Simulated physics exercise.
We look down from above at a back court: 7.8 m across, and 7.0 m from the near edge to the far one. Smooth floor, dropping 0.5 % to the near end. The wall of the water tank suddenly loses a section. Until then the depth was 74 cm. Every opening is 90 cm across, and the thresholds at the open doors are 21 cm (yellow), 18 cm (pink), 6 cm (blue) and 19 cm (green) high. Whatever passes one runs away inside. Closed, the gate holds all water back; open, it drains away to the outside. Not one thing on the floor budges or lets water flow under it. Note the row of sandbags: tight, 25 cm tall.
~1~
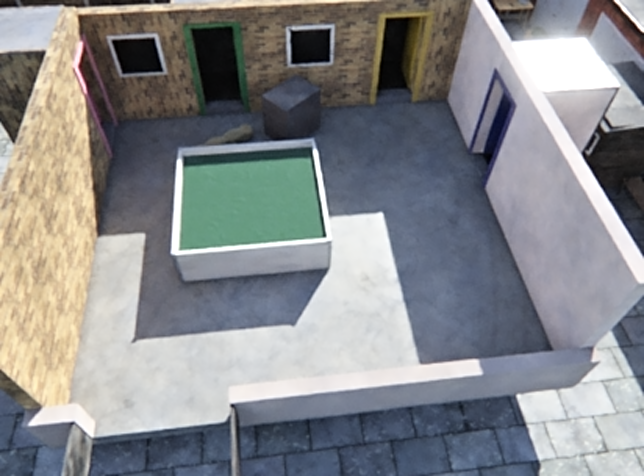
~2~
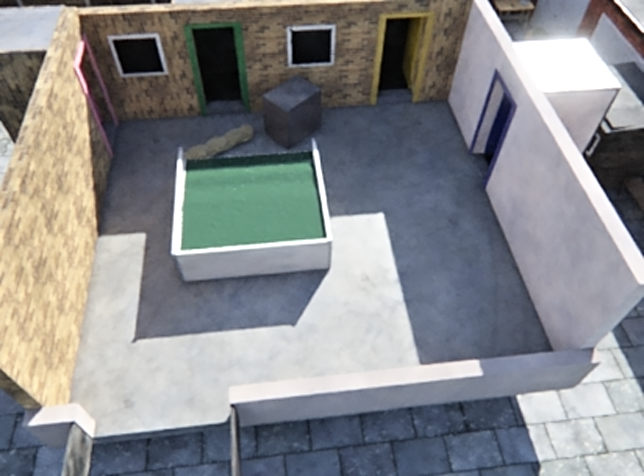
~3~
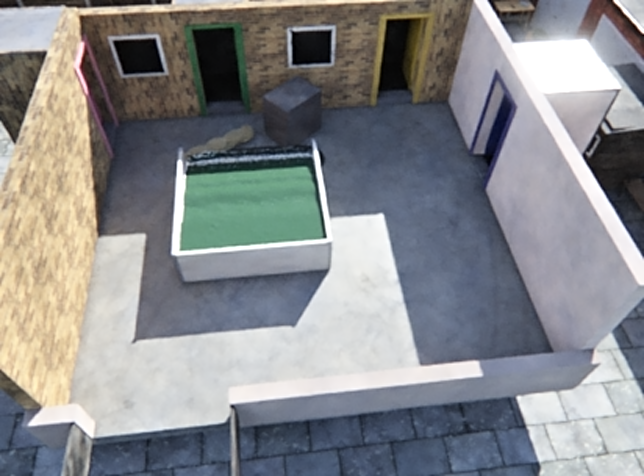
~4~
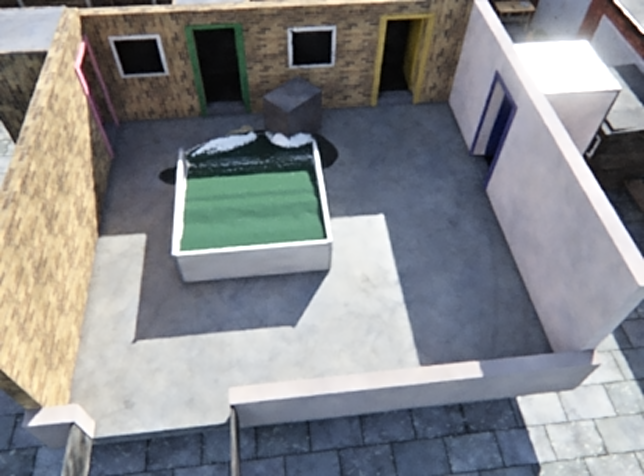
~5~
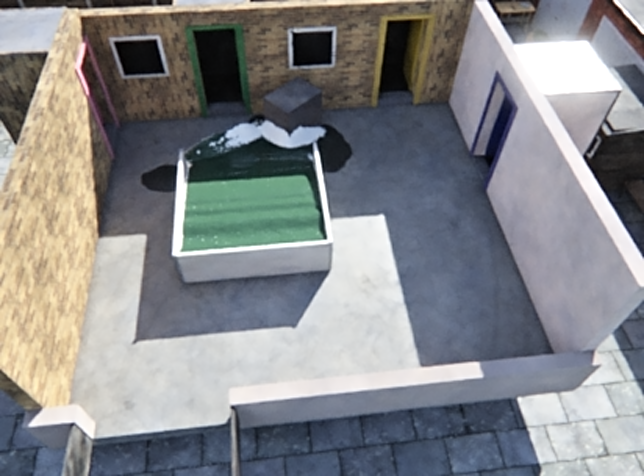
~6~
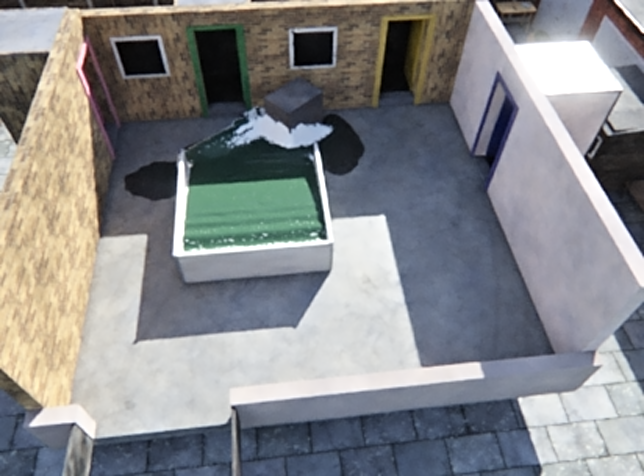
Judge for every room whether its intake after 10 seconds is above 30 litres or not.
The yellow door: Intake not above; the pink door: Intake above; the blue door: Intake above; the green door: Intake above.
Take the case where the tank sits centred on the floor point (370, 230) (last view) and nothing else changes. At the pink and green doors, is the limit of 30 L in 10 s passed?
Well, pink ends up inside the mark and green ends up inside the mark.
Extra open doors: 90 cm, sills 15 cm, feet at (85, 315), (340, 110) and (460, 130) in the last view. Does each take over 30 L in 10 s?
In that order: Below, below, past it.
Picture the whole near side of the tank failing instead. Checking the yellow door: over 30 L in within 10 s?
Then the yellow door ends up within bounds.
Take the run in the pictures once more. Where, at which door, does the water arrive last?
It's the blue door.
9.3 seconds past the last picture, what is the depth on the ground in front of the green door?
I'd put it at around 7.5 cm deep.
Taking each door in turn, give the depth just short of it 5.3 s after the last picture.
You'd get yellow at 12 cm, pink at 14 cm, blue at 10 cm, and green at 8 cm.
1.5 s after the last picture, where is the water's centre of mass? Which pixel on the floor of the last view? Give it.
The water's centre is around (260, 176).
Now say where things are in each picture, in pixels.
The first frame shows still water, 74 cm deep, in the water tank at (250, 194).
In the second frame, water pours out on the water tank's far side and has run 1.4 m, to a hidden place; typically 10 cm deep outside, 74 cm at the water tank's back.
In the third frame, water pours out on the water tank's far side and has run 1.6 m, to (321, 159); typically 16 cm deep outside, 74 cm at the water tank's back.
In the fourth frame, the front is at (326, 144), 1.9 m from the gap on the water tank's far side; 2.8 m2 of floor is under water; 74 cm left at the back of the water tank.
In the fifth frame, water pours out on the water tank's far side and has run 2.3 m, to (339, 136); typically 20 cm deep outside, 73 cm at the water tank's back.
In the sixth frame, water pours out on the water tank's far side and has run 2.7 m, to (341, 121); typically 18 cm deep outside, 66 cm at the water tank's back.
Then, 0.7 s after the last picture water covers 25 % of the floor and is deepest (60 cm) near (265, 166); yellow door 10 cm at the sill, 0 L in, pink door not reached, blue door not reached, green door 37 cm at the sill, 21 L in.
Then, 1.5 s after the last picture water covers 35 % of the floor and is deepest (48 cm) near (206, 164); yellow door 18 cm at the sill, 0 L in, pink door 21 cm at the sill, 0 L in, blue door not reached, green door 31 cm at the sill, 83 L in.
Then, 2.8 s after the last picture water covers 45 % of the floor and is deepest (34 cm) near (454, 120); yellow door 14 cm at the sill, 0 L in, pink door 25 cm at the sill, 59 L in, blue door 12 cm at the sill, 13 L in, green door 20 cm at the sill, 116 L in.
Then, 5.3 s after the last picture water covers 80 % of the floor and is deepest (29 cm) near (271, 143); yellow door 12 cm at the sill, 1 L in, pink door 14 cm at the sill, 78 L in, blue door 10 cm at the sill, 43 L in, green door 8 cm at the sill, 120 L in.
Then, 9.3 s after the last picture water covers 95 % of the floor and is deepest (16 cm) near (265, 172); yellow door 11 cm at the sill, 1 L in, pink door 9 cm at the sill, 79 L in, blue door 9 cm at the sill, 78 L in, green door 8 cm at the sill, 120 L in.
